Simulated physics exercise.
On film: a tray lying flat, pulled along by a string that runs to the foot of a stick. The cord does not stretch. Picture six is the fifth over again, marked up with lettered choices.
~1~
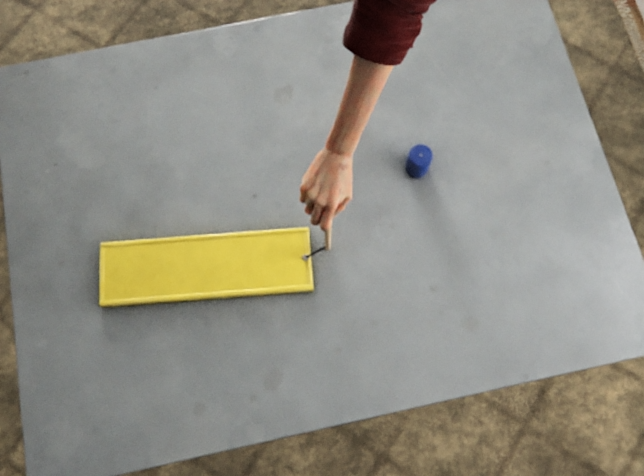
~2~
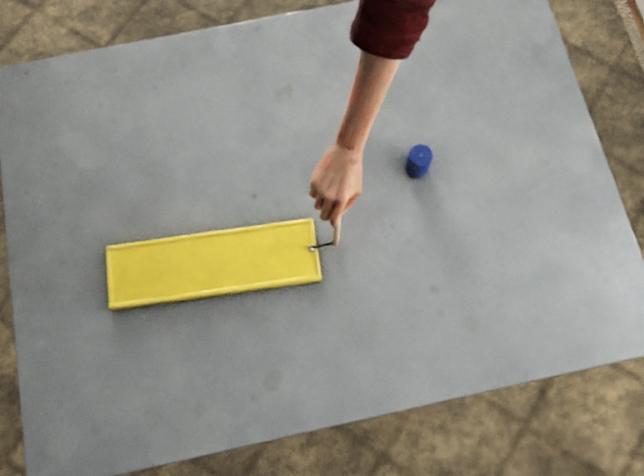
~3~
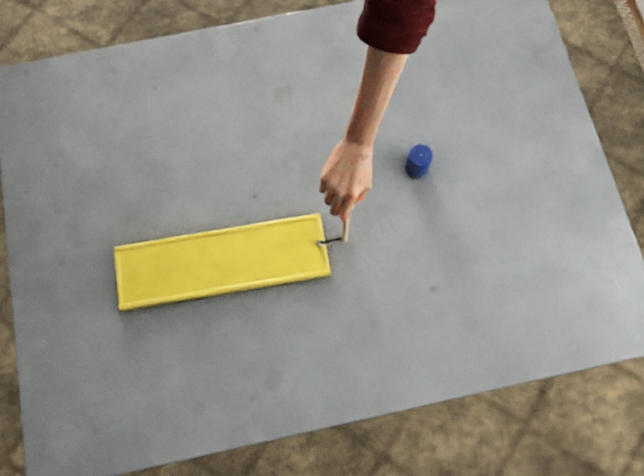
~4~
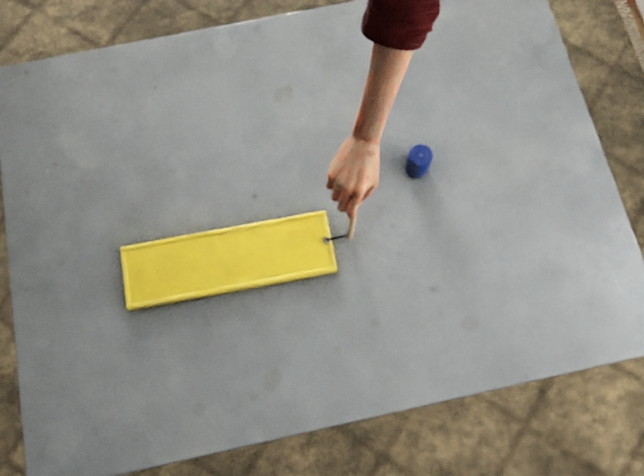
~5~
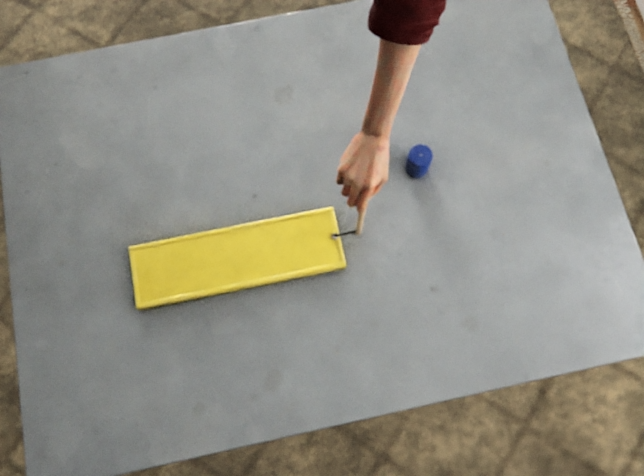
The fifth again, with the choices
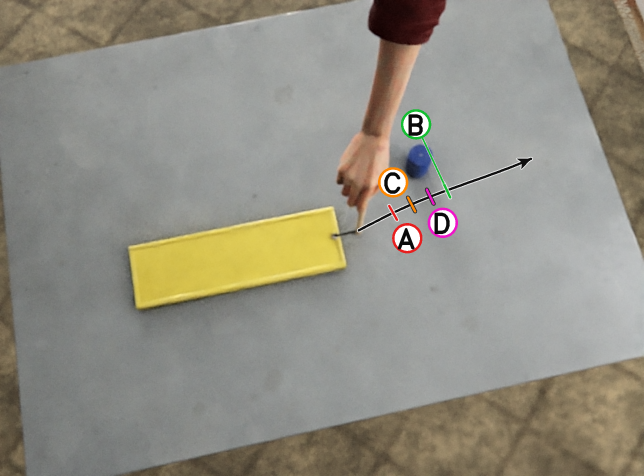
A hand at the end of a dark red sleeve reaches down over a grey tabletop, seen from above, with patterned brown flooring around it. A long yellow tray lies left of centre, joined by a short dark cord at its right end, and a small blue candle stands to the right. The hand moves slowly rightward and slightly upward, drawing the tray along as it turns slightly, while the candle and view stay still.
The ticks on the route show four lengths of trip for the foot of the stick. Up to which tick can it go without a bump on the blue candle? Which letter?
It should halt at D.
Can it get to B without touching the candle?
No.
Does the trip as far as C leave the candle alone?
Yes.
On the marked copy, A at (393, 213); B at (447, 191); C at (412, 205); D at (430, 197); the route from (359, 230) via (445, 191) to (531, 159).
With D. Early on, foot of the stick (383, 218), middle of the tray (264, 249).
Further on, foot of the stick (407, 207), middle of the tray (290, 241).
At the end, foot of the stick (430, 197), middle of the tray (314, 233); nothing has been touched.
As for the rest, A is safe but short; B is too far, the candle has been hit; C is safe but short.
